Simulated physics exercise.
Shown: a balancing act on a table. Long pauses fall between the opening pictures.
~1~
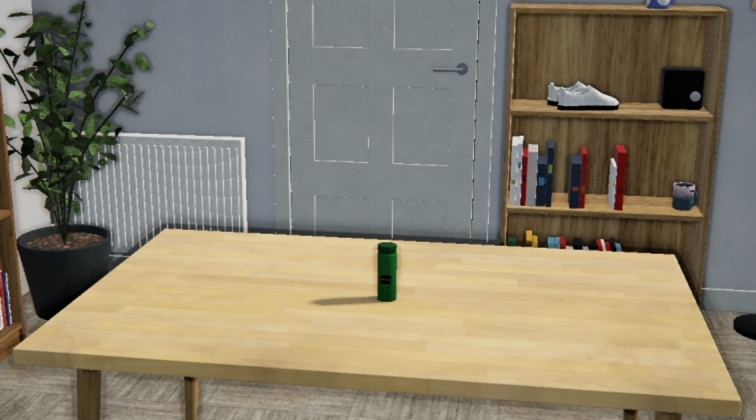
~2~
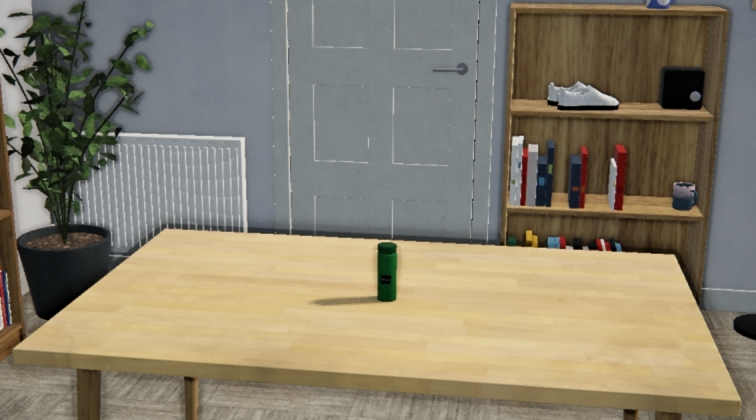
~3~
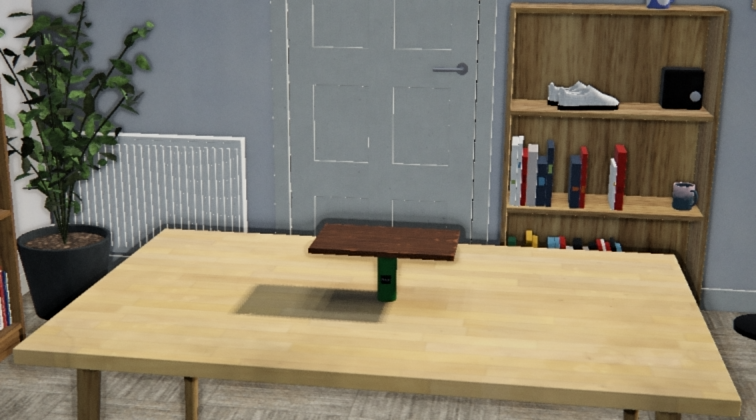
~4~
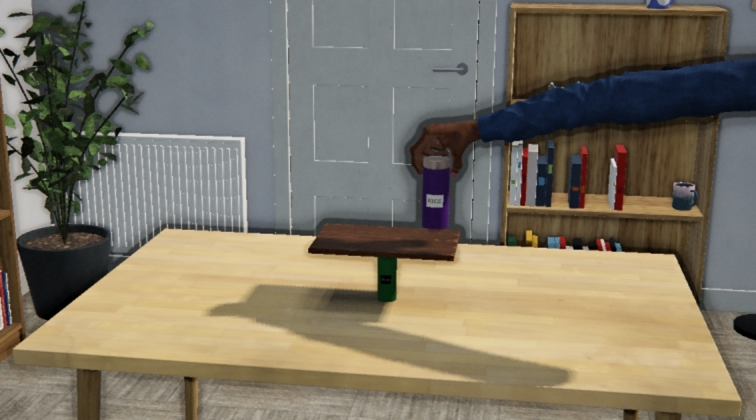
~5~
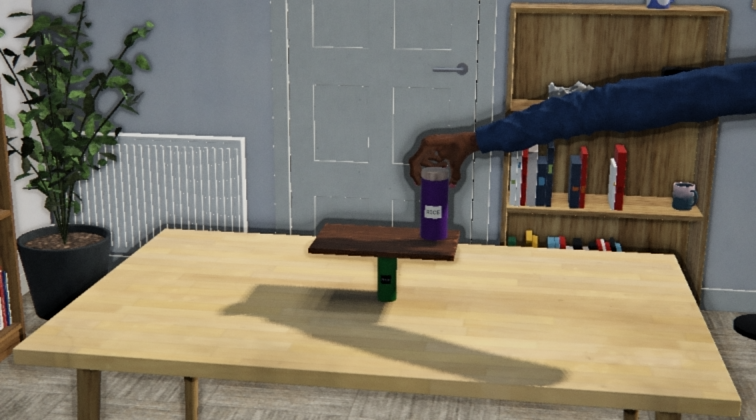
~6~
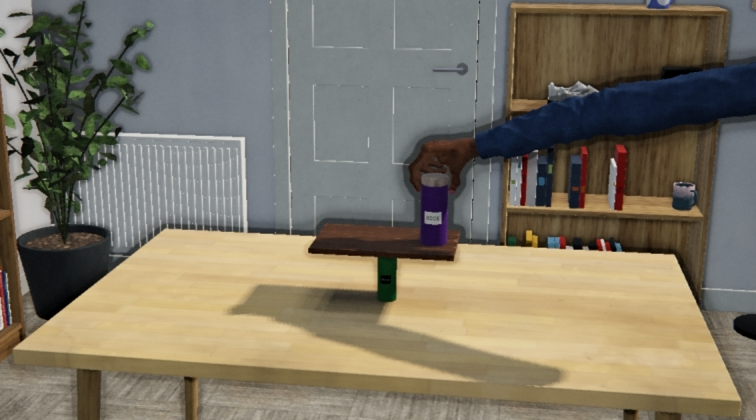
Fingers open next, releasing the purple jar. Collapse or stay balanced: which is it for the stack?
Collapse.
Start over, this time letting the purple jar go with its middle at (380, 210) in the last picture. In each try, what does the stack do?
Result: The stack stays stable.
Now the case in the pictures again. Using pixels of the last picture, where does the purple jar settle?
I'd say around (467, 295) in the last view.
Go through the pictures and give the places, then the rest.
In the first frame, the last thing is not in view yet; green shaker (387, 272).
In the second frame, the last thing is not in view yet; green shaker (387, 272).
In the third frame, the last thing is not in view yet; green shaker (387, 272).
The fourth frame shows still above its spot; purple jar (436, 192); green shaker (387, 272).
The fifth frame shows still above its spot; purple jar (434, 203); green shaker (387, 272).
The sixth frame shows set down, still held; purple jar (434, 209); green shaker (387, 272).
Then, 0.50 s on from there, purple jar now fallen; brown board turned 51° from how it was put.
Then, 0.80 s on from there, brown board turned 50° from how it was put; green shaker turned 22° from how it was put.
Then, 1.00 s on from there, green shaker and brown board now fallen.
In the end, fallen, green shaker, purple jar and brown board. At the end, from the last picture's camera, purple jar near (467, 295). The stack comes apart.
